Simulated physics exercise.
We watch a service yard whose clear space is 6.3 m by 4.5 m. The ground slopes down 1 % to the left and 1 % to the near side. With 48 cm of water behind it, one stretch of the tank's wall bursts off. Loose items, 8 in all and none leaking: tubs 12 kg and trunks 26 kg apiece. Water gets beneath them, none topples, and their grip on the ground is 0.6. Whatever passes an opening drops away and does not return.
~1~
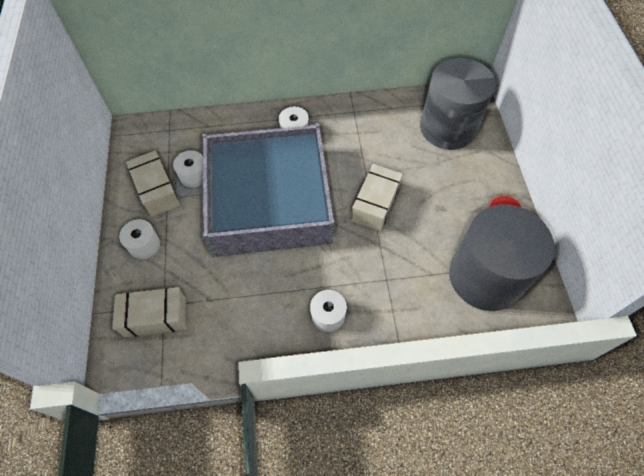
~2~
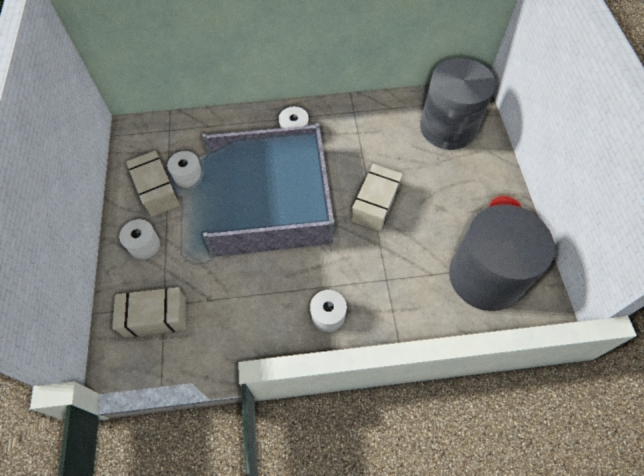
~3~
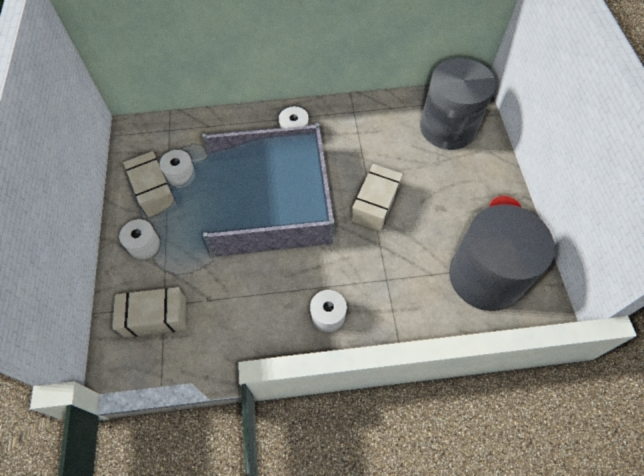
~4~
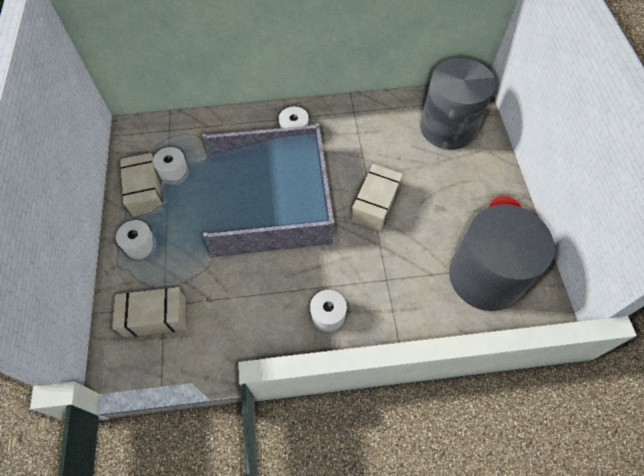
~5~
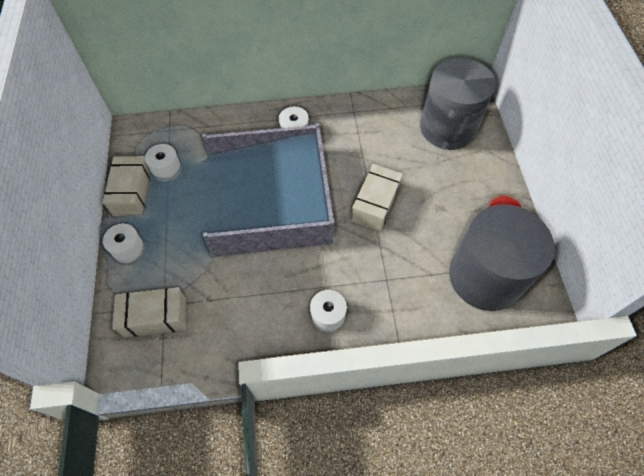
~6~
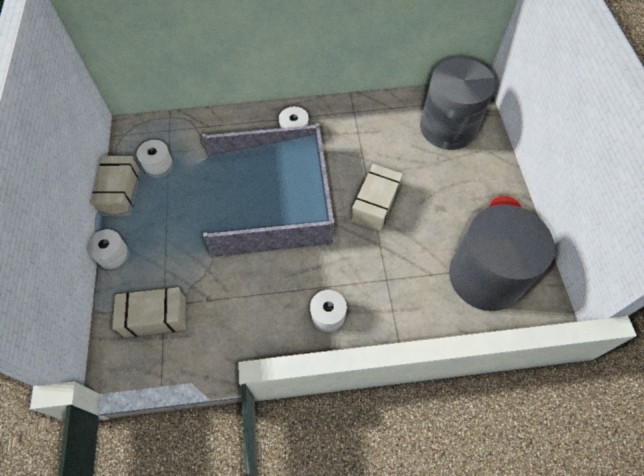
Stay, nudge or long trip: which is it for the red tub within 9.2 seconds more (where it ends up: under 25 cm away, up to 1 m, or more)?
Red tub holds its place.
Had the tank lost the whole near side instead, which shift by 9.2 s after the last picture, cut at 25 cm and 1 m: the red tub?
Then the red tub barely shifts.
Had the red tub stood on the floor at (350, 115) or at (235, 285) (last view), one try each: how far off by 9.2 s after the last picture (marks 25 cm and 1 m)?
In that order: It slides a little; it stays put.
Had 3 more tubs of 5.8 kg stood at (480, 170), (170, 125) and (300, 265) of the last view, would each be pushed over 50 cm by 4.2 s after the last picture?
In that order: Less, over, short of it.
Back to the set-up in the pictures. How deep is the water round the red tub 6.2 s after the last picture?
Roughly 1 cm.
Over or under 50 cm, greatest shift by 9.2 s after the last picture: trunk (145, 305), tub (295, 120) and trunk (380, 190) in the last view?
In that order: Over, more, under.
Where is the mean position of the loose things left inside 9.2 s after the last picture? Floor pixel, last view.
Near (354, 200).
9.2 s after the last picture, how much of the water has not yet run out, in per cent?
Some 54 per cent remains.
Then, 1.2 s after the last picture the red tub is near (506, 209), 0.0 m from its start, aground; 0 of 8 are out; 3 afloat.
Then, 3.8 s after the last picture the red tub is near (506, 209), 0.0 m from its start, aground; 1 of 8 are out; 1 afloat.
Then, 6.2 s after the last picture the red tub is near (506, 209), 0.0 m from its start, aground; 1 of 8 are out; 0 afloat.
Then, 9.2 s after the last picture the red tub is near (506, 209), 0.0 m from its start, aground; 1 of 8 are out; 0 afloat.
